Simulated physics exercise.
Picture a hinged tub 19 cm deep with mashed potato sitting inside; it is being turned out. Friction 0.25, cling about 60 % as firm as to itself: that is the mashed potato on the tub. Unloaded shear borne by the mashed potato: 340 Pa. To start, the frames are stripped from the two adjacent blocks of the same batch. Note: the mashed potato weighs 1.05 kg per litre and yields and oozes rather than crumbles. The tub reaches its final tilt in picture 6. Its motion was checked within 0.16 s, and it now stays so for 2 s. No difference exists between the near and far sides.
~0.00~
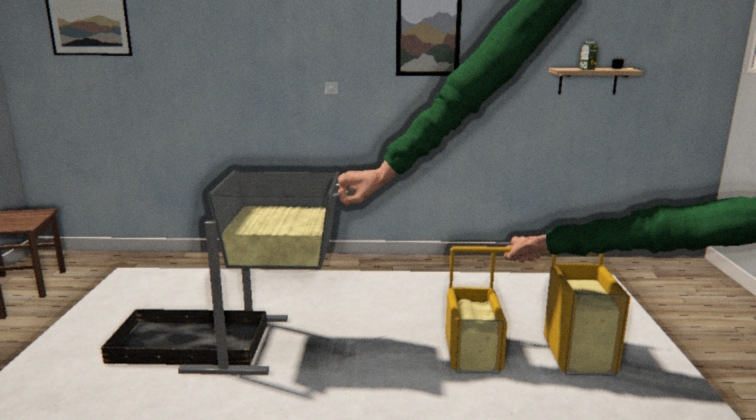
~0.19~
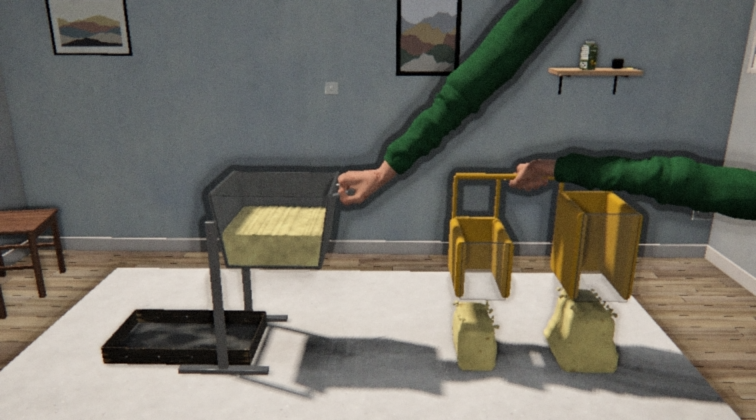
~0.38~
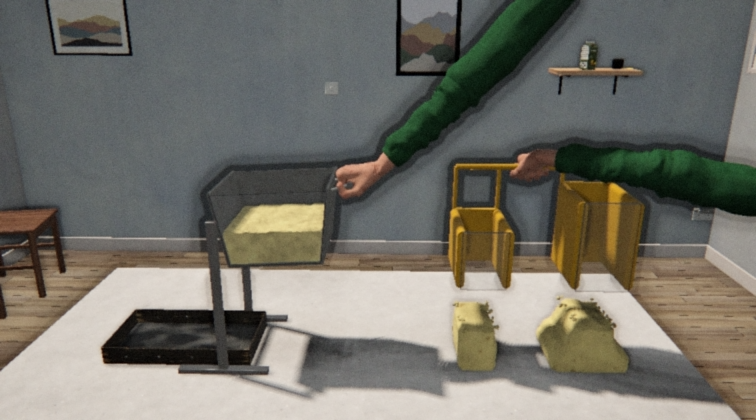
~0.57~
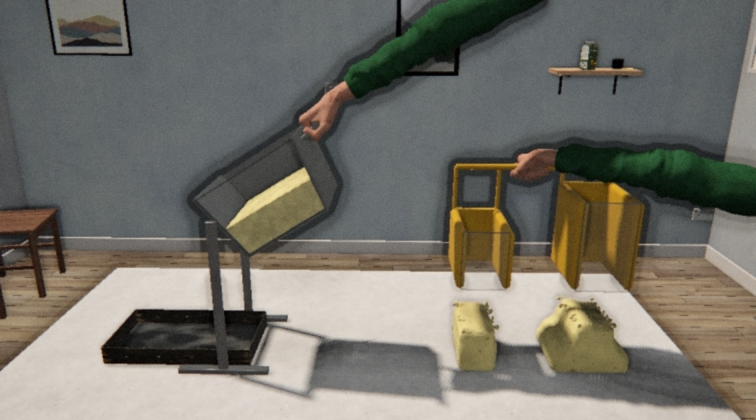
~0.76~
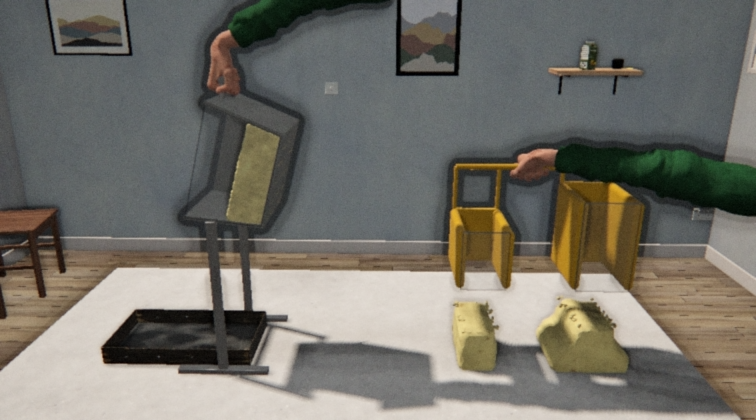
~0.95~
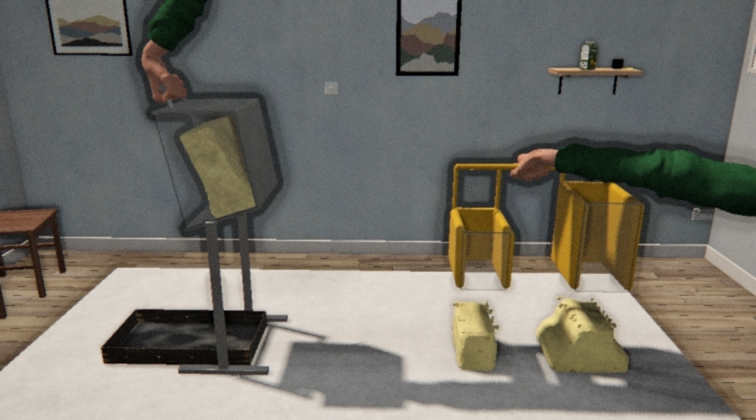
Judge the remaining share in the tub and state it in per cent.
The remaining share is close to 0 %.
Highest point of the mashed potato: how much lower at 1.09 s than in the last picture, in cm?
About 14 cm.
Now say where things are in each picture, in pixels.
Handle-side rim at (327, 196), tilt 0 degrees; highest point of the mashed potato at (248, 234); test blocks 12 cm, 19 cm high (left to right), in the first picture.
Handle-side rim at (327, 196), tilt 0 degrees; highest point of the mashed potato at (248, 234); test blocks 12 cm, 16 cm high (left to right), in the second picture.
Handle-side rim at (325, 190), tilt 3 degrees; highest point of the mashed potato at (315, 230); test blocks 12 cm, 14 cm high (left to right), in the third picture.
Handle-side rim at (290, 139), tilt 32 degrees; highest point of the mashed potato at (306, 180); test blocks 12 cm, 13 cm high (left to right), in the fourth picture.
Handle-side rim at (204, 105), tilt 75 degrees; highest point of the mashed potato at (251, 126); test blocks 12 cm, 13 cm high (left to right), in the fifth picture.
Handle-side rim at (154, 116), tilt 100 degrees; highest point of the mashed potato at (205, 128); test blocks 12 cm, 13 cm high (left to right), in the sixth picture.
By 1.09 s, the tub is at 100 degrees and holds 68 %.
By 1.26 s, the tub is at 100 degrees and holds 30 %.
By 1.43 s, the tub is at 100 degrees and holds 0 %.
By 1.60 s, the tub is at 100 degrees and holds 0 %.
By 2.95 s, at the end, the tub is at 100 degrees and holds 0 %.
